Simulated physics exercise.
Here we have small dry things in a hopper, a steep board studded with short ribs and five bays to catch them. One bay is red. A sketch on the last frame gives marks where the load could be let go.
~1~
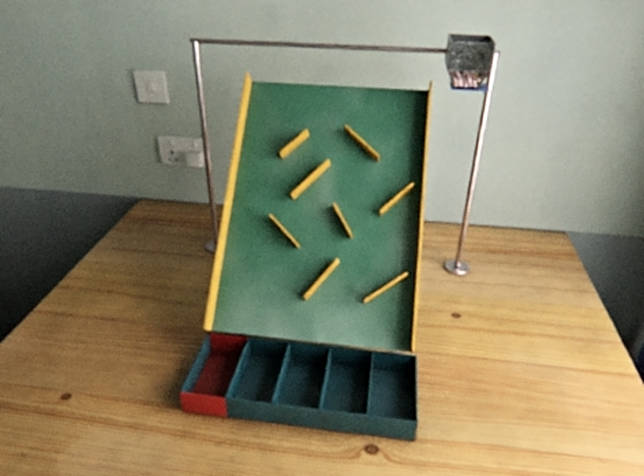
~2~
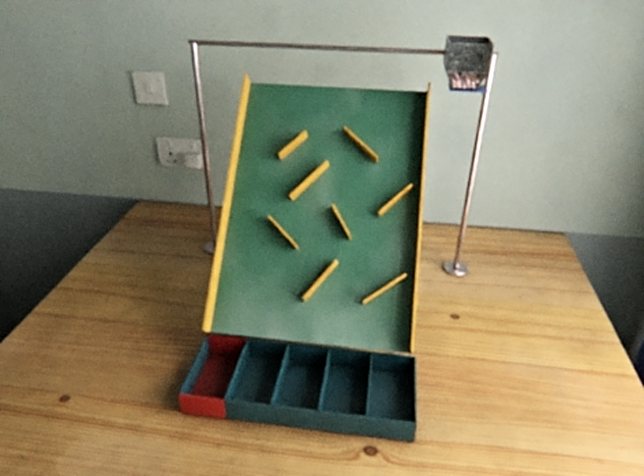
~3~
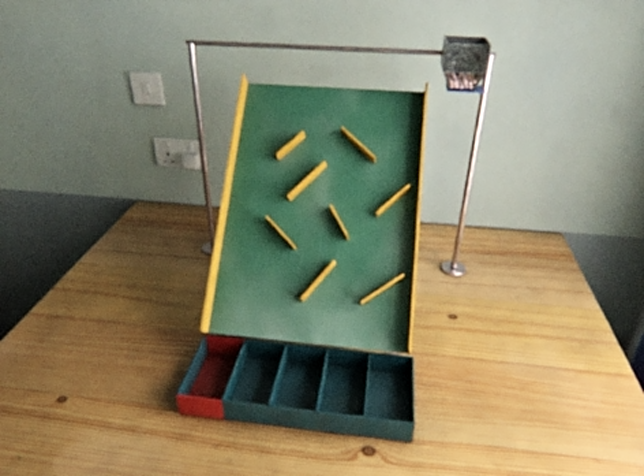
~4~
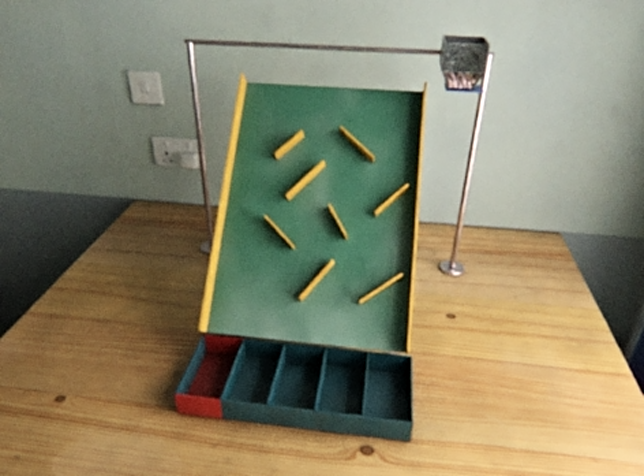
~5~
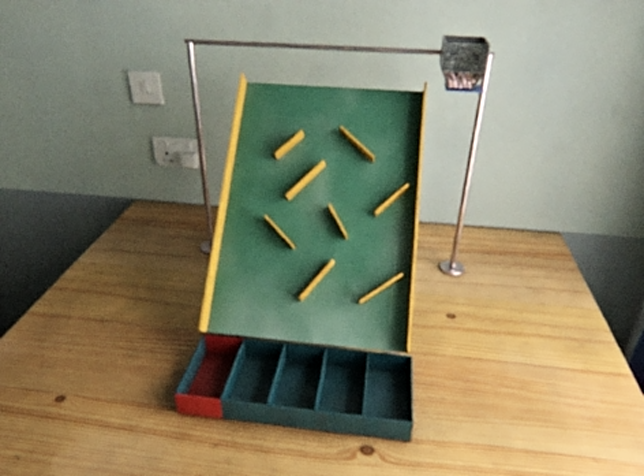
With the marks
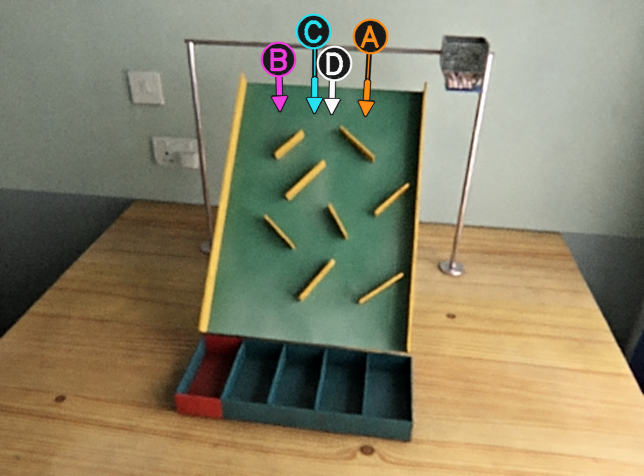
A green board with yellow ribs stands above five bays, one red, and nothing moves.
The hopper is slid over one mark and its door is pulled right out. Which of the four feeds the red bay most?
Best: B.
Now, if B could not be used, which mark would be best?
Here it is mark C.
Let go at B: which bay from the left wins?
The first.
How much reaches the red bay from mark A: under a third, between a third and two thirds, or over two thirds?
It is under a third.
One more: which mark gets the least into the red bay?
That would be A.
On the marked copy, mark A meets the board at (365, 110); mark B meets the board at (279, 105); mark C meets the board at (314, 107); mark D meets the board at (331, 108).
For mark A, none in the red bay, about two thirds in other bays, about a third outside the box.
For mark B, about half in the red bay, about half outside the box.
For mark C, about a quarter in the red bay, about a third in other bays, about a third outside the box.
For mark D, a small part in the red bay, about a third in other bays, about half outside the box.
